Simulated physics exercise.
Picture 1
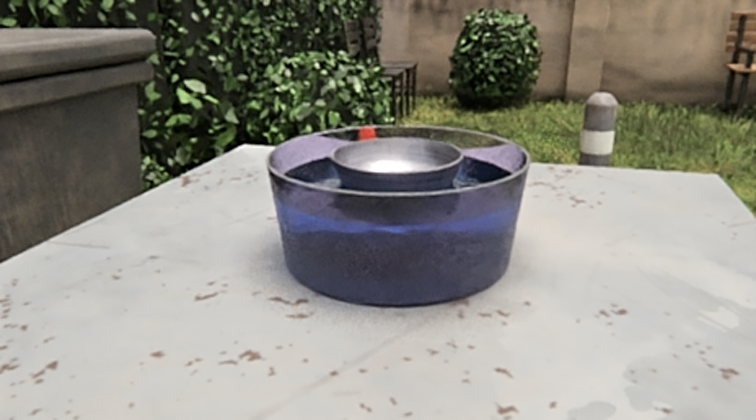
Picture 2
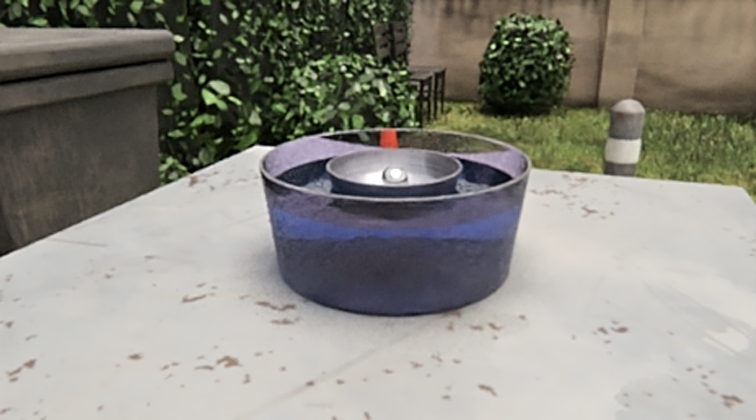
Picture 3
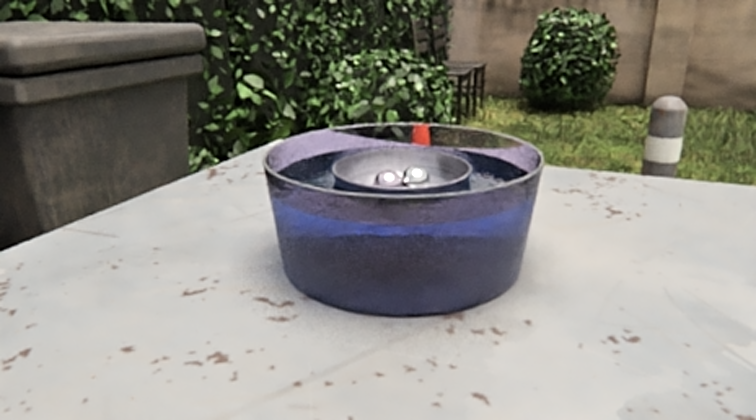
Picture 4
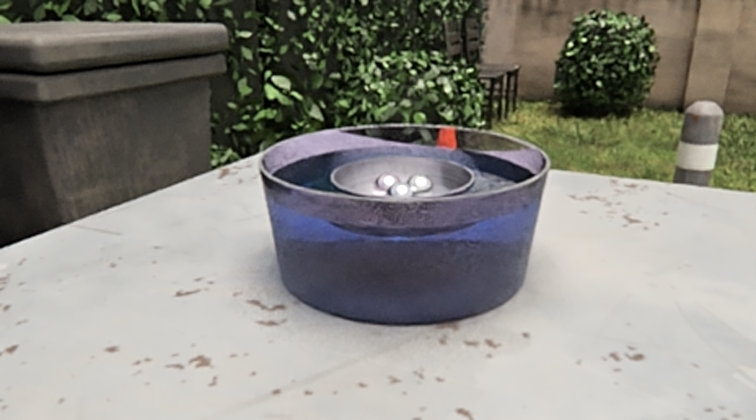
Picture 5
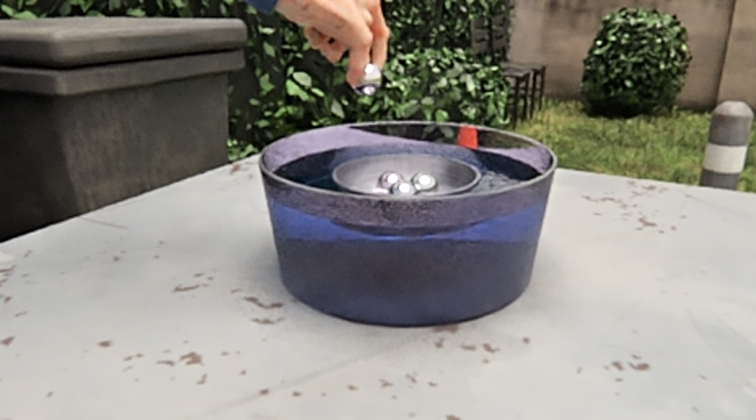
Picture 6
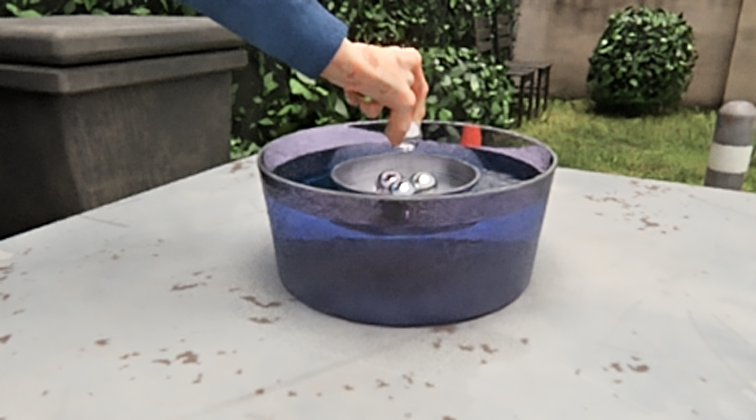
A small metal dish floats lower in a large bluish glass bowl as shiny balls collect in it, one, then two, then three. The bowl stands on a pale, rust-flecked tabletop in a garden, seen from slightly above, with a grey bin left and a hedge behind. The view shifts gradually leftward, then a blue-sleeved hand brings another ball from above down close over the dish.
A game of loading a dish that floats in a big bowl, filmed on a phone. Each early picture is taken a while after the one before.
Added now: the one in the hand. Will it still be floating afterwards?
My guess is it gets overloaded and drops.
Shortly, the steel ball is in and the dish dips.
Then, water pours in over its edge.
At the finish, the dish lies on the bottom with its load.
